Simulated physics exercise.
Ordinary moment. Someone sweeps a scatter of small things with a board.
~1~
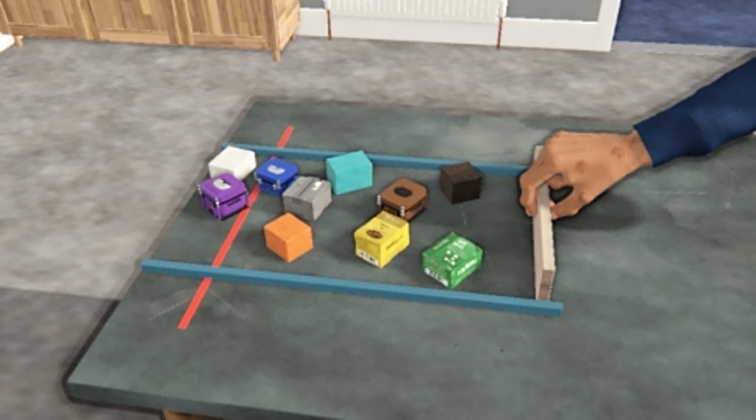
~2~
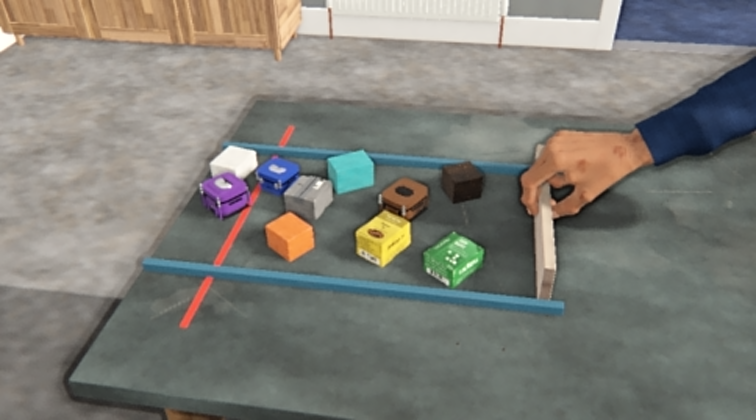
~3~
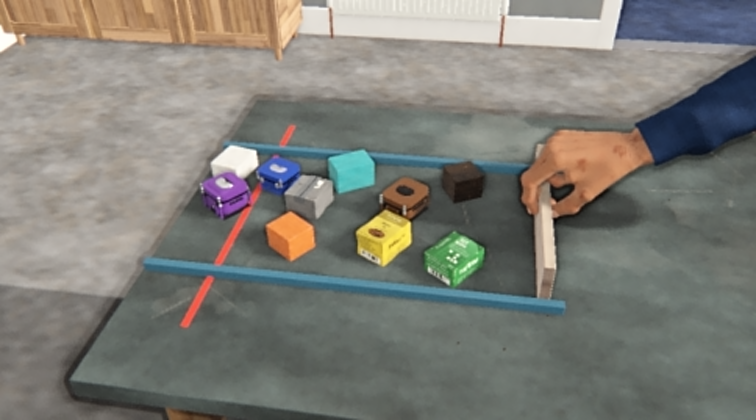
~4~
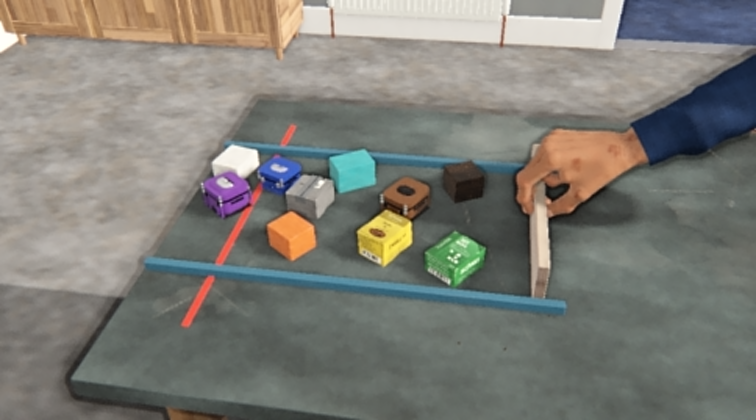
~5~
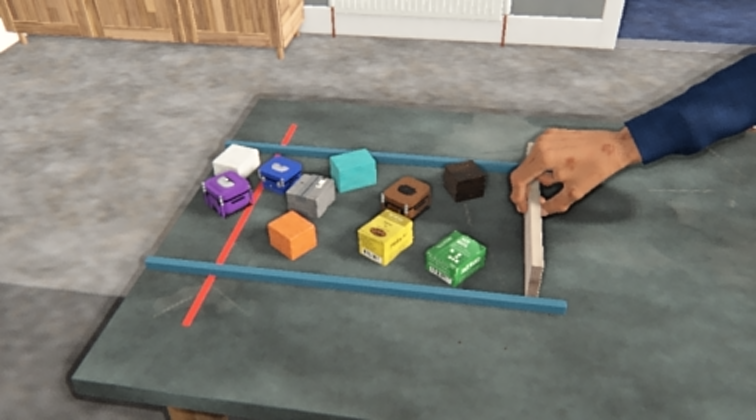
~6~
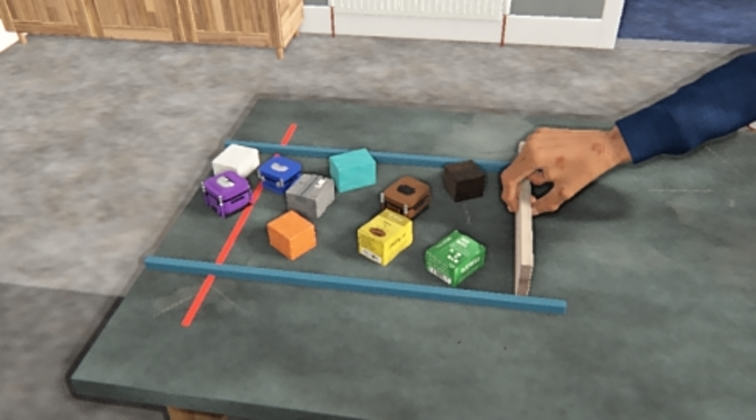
On a dark green tabletop in a room with wooden cabinets, small coloured boxes and blocks lie scattered between two blue strips, some near a red line at left. A hand at right holds a board upright and still, then slides it slightly left toward the boxes, which stay in place.
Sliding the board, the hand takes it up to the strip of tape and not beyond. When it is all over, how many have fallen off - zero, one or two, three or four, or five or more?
Three or four spill over.
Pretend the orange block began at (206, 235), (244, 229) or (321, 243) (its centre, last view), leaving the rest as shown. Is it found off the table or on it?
Results in order - still up; still up; still up.
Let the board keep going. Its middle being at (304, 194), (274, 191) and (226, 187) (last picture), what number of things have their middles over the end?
0, 1 and 6.
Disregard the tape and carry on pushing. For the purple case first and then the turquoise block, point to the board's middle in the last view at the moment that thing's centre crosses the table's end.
The middle is at (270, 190) when it's the purple case, and at (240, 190) when it's the turquoise block.
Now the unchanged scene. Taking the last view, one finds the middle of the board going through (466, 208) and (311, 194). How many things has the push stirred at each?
Answer - first 2, then 10.
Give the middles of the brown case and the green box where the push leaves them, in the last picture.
Roughly at (237, 189) and at (205, 243), in that order.
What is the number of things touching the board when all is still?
4 of them.
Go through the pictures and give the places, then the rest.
White block (233, 165); purple case (224, 196); blue case (277, 178); board (541, 217); tape (247, 208), in the first picture.
Purple case (226, 195); board (543, 216), in the second picture.
Blue case (279, 177); brown case (405, 201), in the third picture.
White block (236, 164); grey box (311, 196), in the fourth picture.
Purple case (228, 194); green box (455, 258), in the fifth picture.
White block (236, 163); purple case (228, 194); blue case (281, 176); board (523, 213); tape (250, 205), in the sixth picture.
Soon after, none off yet; white block at rest near (236, 163); purple case at rest near (228, 194); blue case at rest near (281, 176).
Then, none off yet; white block at rest near (236, 163); purple case at rest near (228, 194); blue case moving near (275, 176).
Further on, none off yet; white block moved about its own width near (216, 160); purple case moved about its own width near (199, 195); blue case moved well along near (227, 174).
At rest, the number that fall off is three or four; fallen, blue case, purple case and white block.
